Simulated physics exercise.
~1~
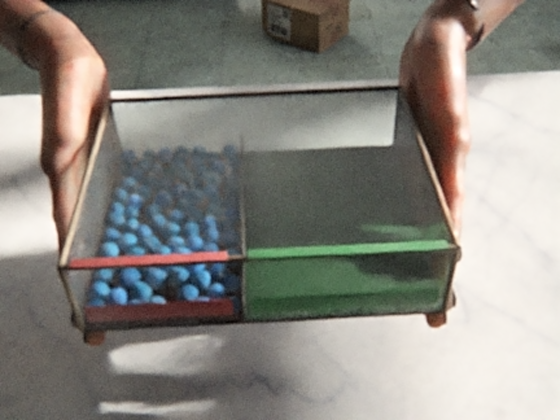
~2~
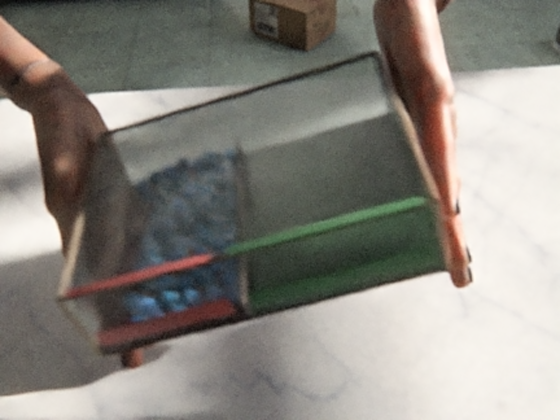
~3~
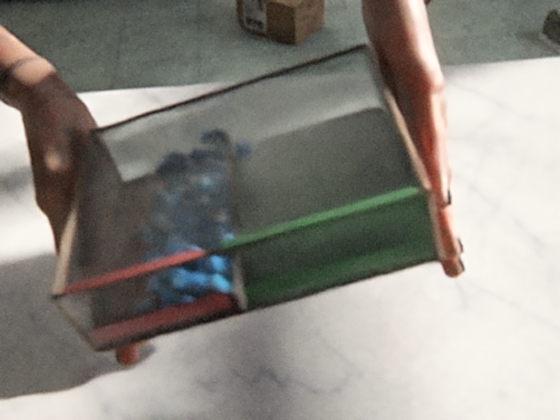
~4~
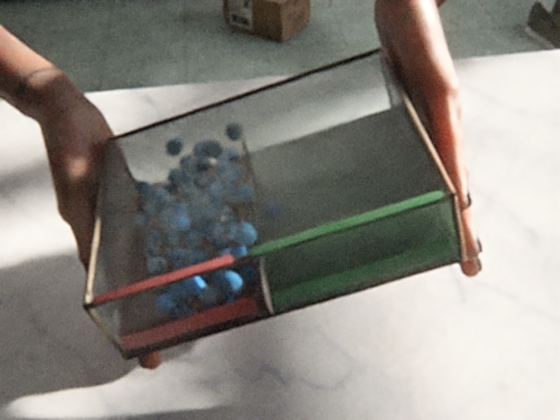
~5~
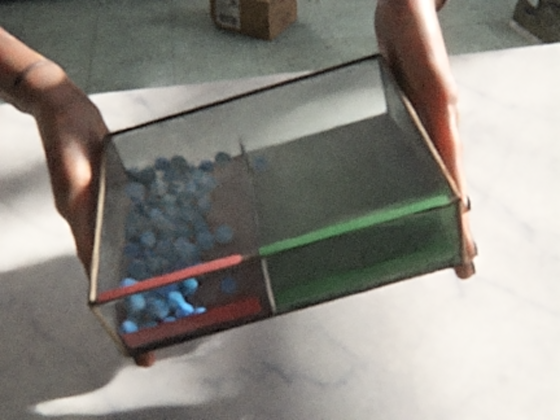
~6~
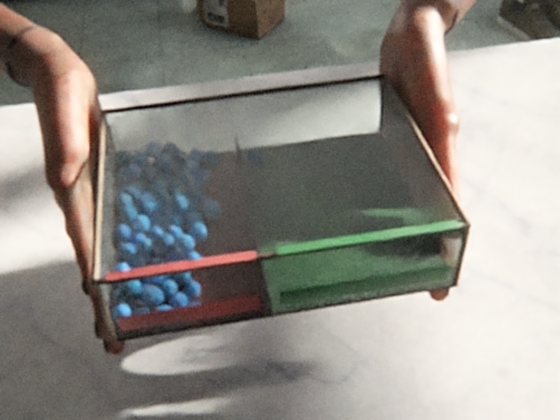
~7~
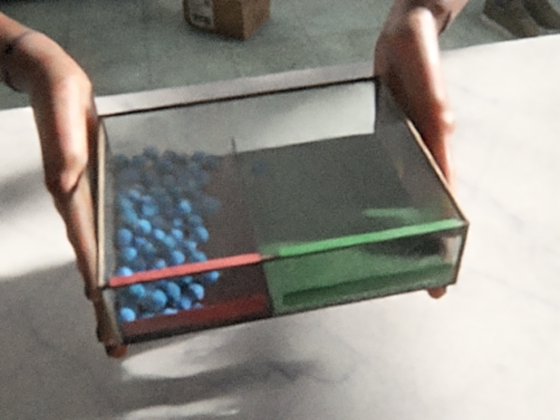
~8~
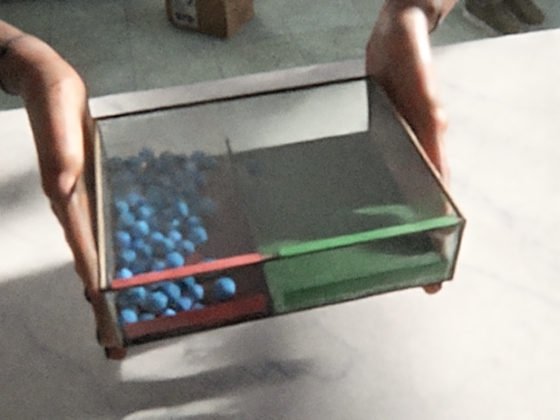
At first, two hands hold a clear, lidded box above a pale marbled surface, with many small blue balls gathered in the left section, marked in red, and the green section on the right empty. The hands tip the box so that its right side rises, and the view blurs as it is shaken. The balls bunch up and scatter loosely, a few of them bouncing high near the divider. They then settle back on the left as the hands bring the box level again. In the end, the box is held steady, with the blue balls resting in the red section and none in the green.
